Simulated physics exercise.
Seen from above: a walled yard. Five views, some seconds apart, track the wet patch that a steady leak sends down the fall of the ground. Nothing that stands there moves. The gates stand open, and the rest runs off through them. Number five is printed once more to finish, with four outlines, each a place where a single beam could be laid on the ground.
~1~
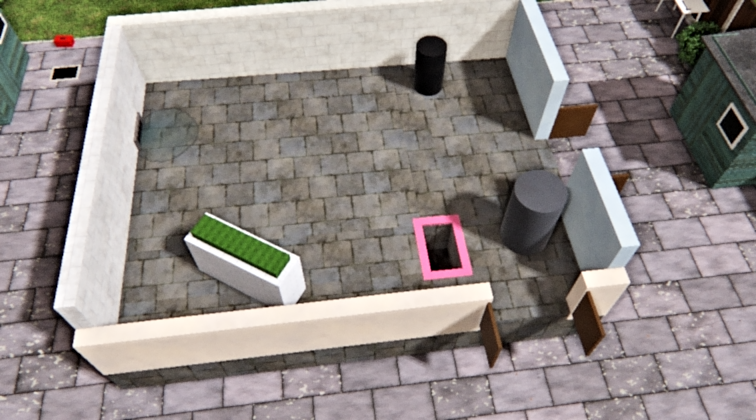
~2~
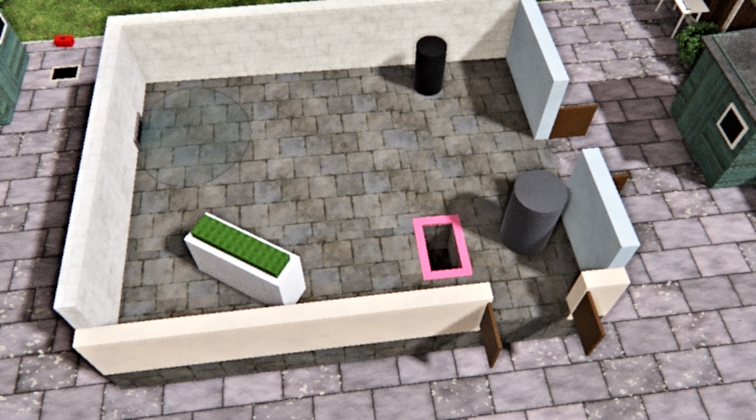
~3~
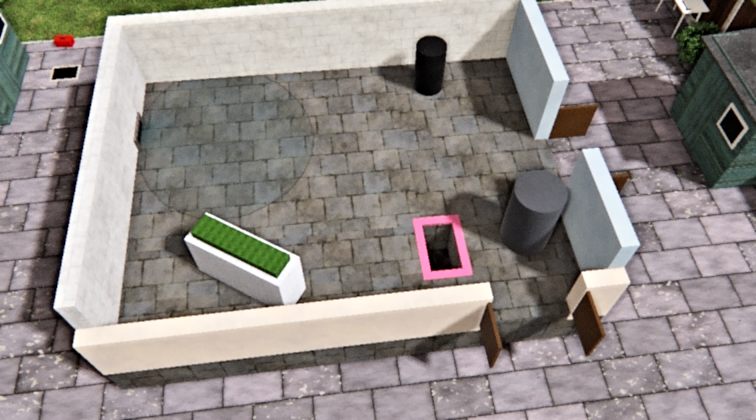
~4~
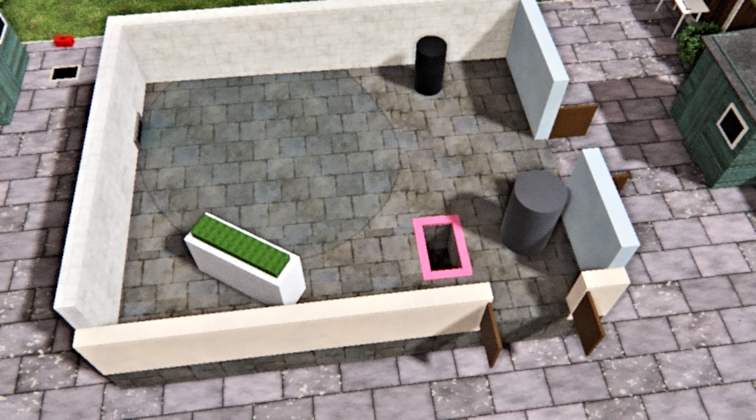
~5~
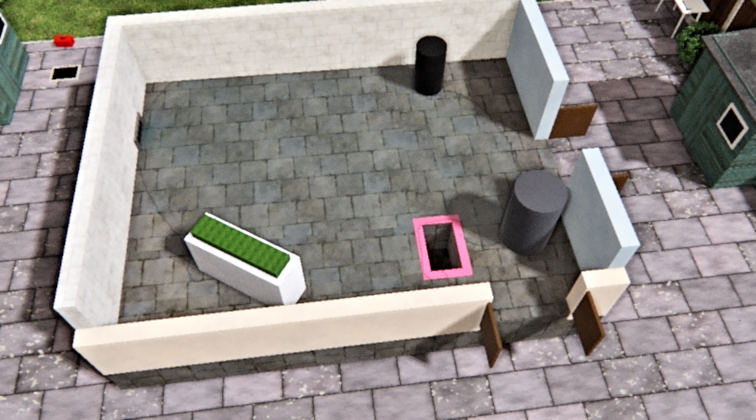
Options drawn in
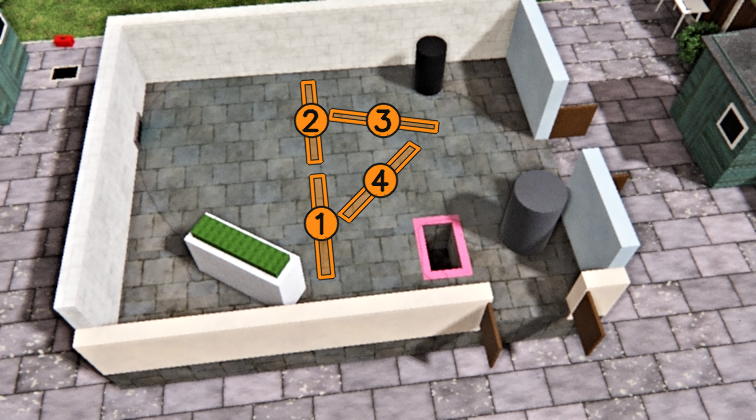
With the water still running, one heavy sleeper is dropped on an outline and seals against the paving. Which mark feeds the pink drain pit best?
Position 2.
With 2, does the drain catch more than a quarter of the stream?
Yes.
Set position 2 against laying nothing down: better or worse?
It is better.
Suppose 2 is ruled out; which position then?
That would be 3.
On the marked copy, 1 from (326, 276) to (317, 176); 2 from (314, 162) to (308, 82); 3 from (331, 114) to (436, 127); 4 from (344, 217) to (413, 145).
Choosing 1, about 18 % of the stream runs into the pink drain pit, about 82 % out by the gates.
Choosing 2, about 37 % of the stream runs into the pink drain pit, about 63 % out by the gates.
Choosing 3, about 27 % of the stream runs into the pink drain pit, about 73 % out by the gates.
Choosing 4, about 13 % of the stream runs into the pink drain pit, about 87 % out by the gates.
